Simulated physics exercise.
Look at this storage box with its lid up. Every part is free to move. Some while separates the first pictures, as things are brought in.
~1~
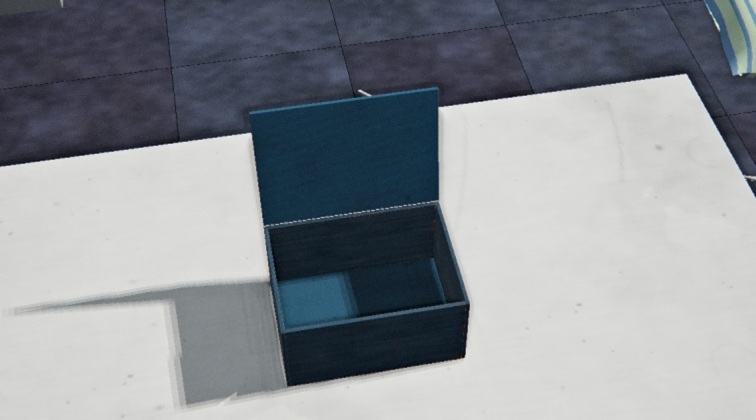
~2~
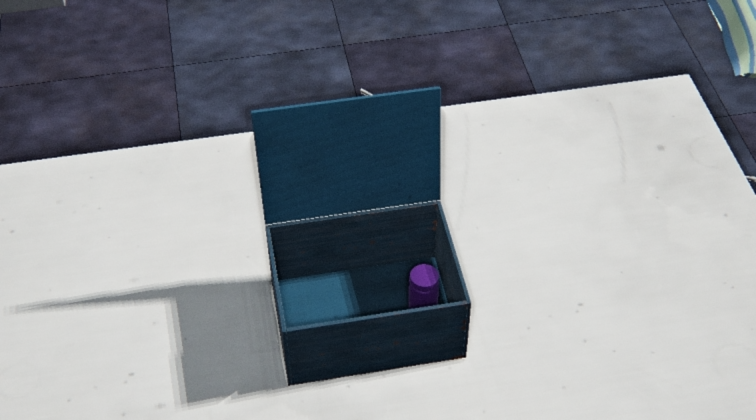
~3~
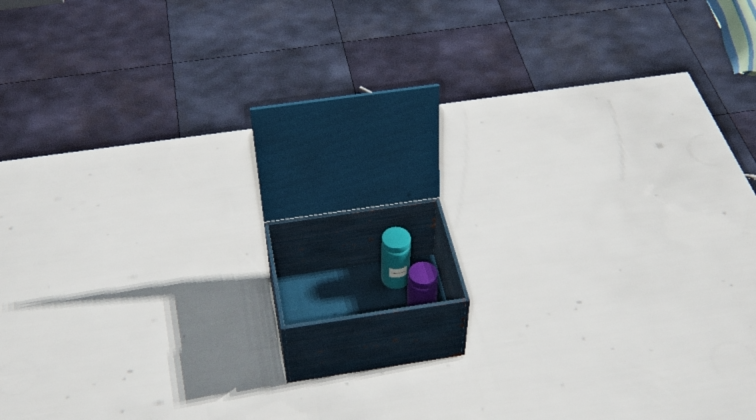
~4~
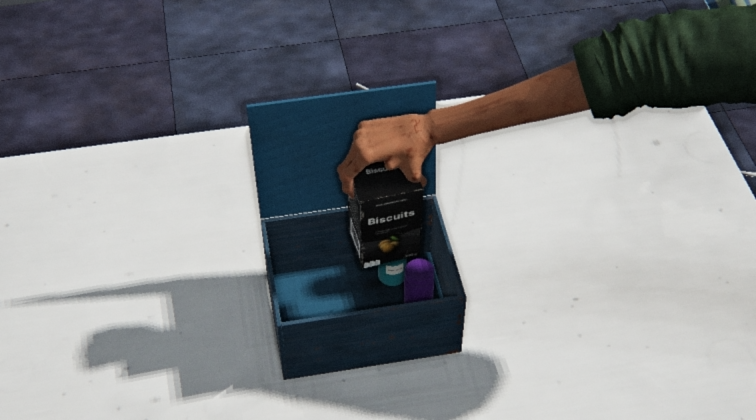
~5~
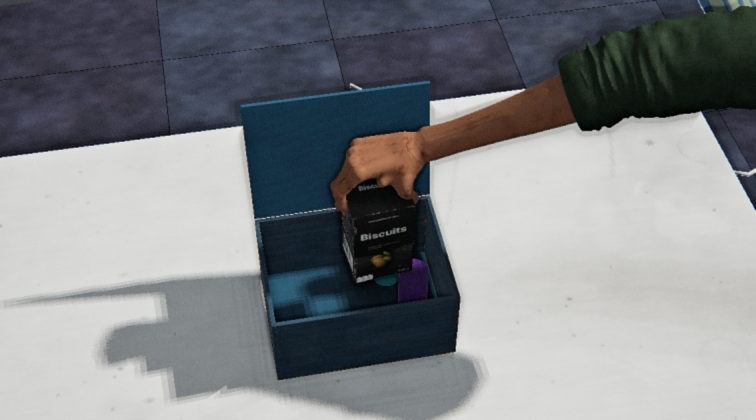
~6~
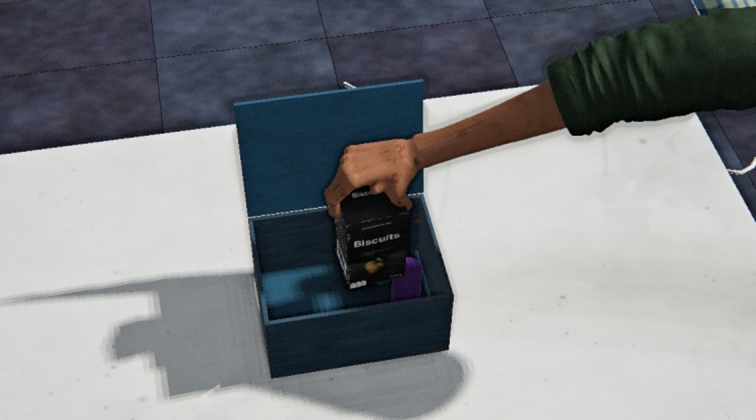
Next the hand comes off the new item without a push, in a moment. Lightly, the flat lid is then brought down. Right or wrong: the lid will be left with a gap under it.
Wrong, it closes.
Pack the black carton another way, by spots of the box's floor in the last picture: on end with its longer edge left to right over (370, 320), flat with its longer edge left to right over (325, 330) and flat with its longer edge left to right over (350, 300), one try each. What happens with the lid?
Lid: First closed, second closed, third open.
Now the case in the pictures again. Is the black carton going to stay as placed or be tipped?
Observation: It tilts over.
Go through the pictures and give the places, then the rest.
In the first picture, the last thing is not in view yet.
In the second picture, the last thing is not in view yet; purple shaker (424, 296).
In the third picture, the last thing is not in view yet; purple shaker (422, 293).
In the fourth picture, on its way; black carton (384, 211); purple shaker (419, 290).
In the fifth picture, on its way; black carton (377, 226); purple shaker (413, 290).
In the sixth picture, put in, still held; black carton (370, 233); purple shaker (406, 289).
Then, 0.40 s past the last view, black carton on its side near (319, 306).
Then, 1.50 s past the last view, lid 66° above the rim; black carton on its side near (325, 305).
Then, 1.80 s past the last view, lid 34° above the rim; black carton on its side near (325, 305).
Then, 2.10 s past the last view, lid shut; black carton on its side near (325, 305).
Finally, lid shut; down or leaning hard in the box, black carton; the other 2 still in place. Final places as the last picture's camera would see them, black carton near (325, 305).
